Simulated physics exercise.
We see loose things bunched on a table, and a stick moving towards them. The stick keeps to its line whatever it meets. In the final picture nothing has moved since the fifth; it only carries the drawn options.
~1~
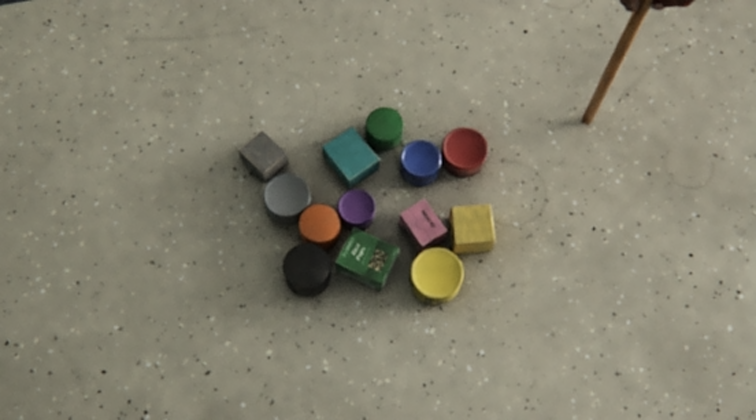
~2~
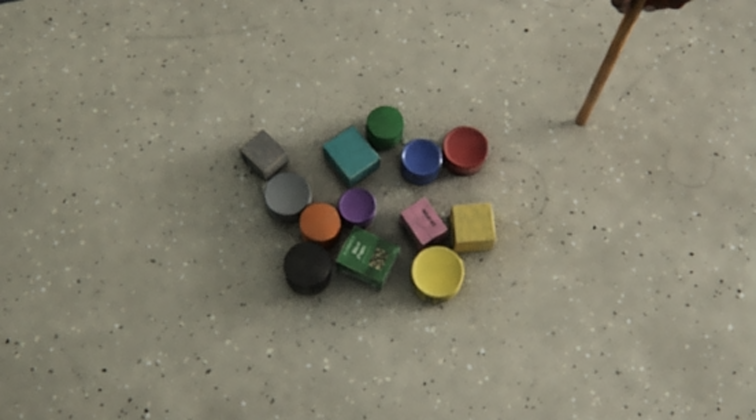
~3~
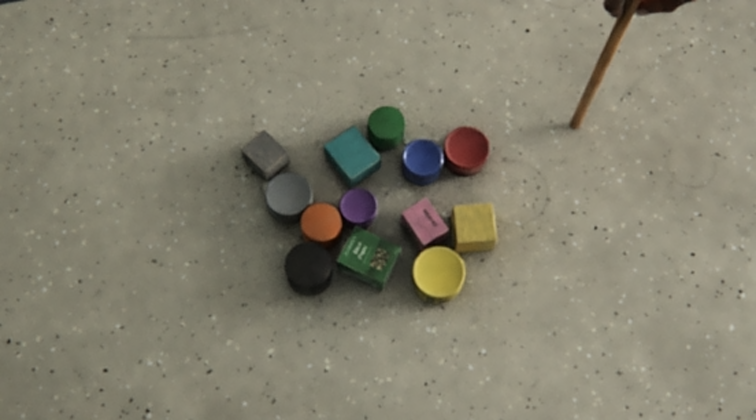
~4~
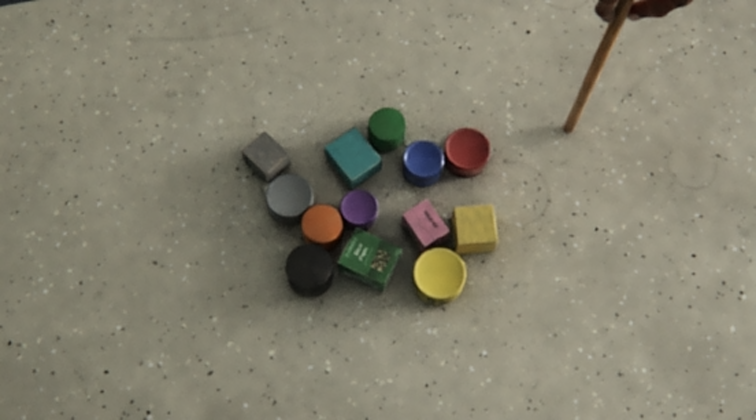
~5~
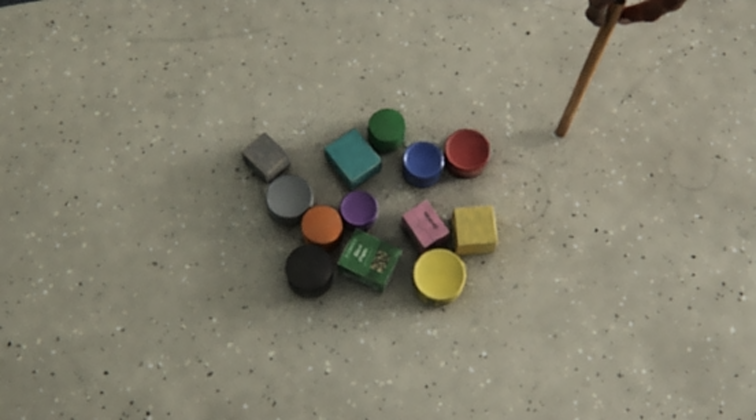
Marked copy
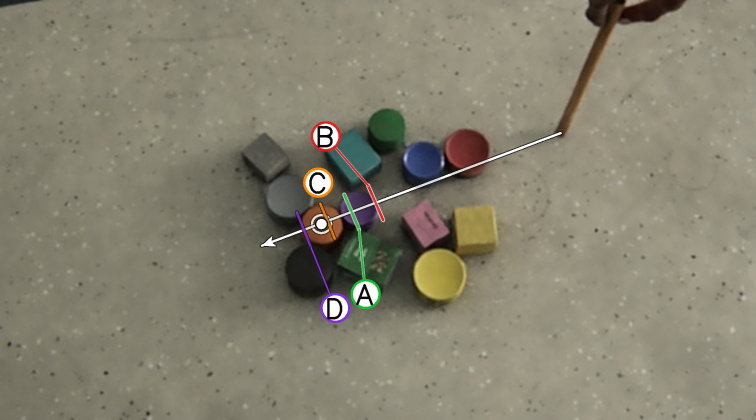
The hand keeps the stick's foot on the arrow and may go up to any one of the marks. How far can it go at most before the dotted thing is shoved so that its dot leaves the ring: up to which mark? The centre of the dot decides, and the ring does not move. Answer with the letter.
Stop at B.
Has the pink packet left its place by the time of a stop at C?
By then, no.
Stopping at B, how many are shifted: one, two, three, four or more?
Two.
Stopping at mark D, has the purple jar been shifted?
Yes.
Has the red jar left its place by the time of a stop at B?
By then, yes.
On the marked copy, A at (352, 212); B at (375, 203); C at (327, 221); D at (304, 230); the arrow from (561, 133) to (262, 246); the white dot at (322, 224).
Taking B. A third of the way, foot of the stick (495, 158).
Two thirds of the way, foot of the stick (428, 184); red jar (436, 147); blue jar (398, 165).
When it is over, foot of the stick (375, 203); red jar (436, 147); blue jar (398, 164); the dot is still in its ring.
As for the rest, A shifts the dotted thing to (300, 240); C shifts the dotted thing to (288, 245); D shifts the dotted thing to (288, 245).
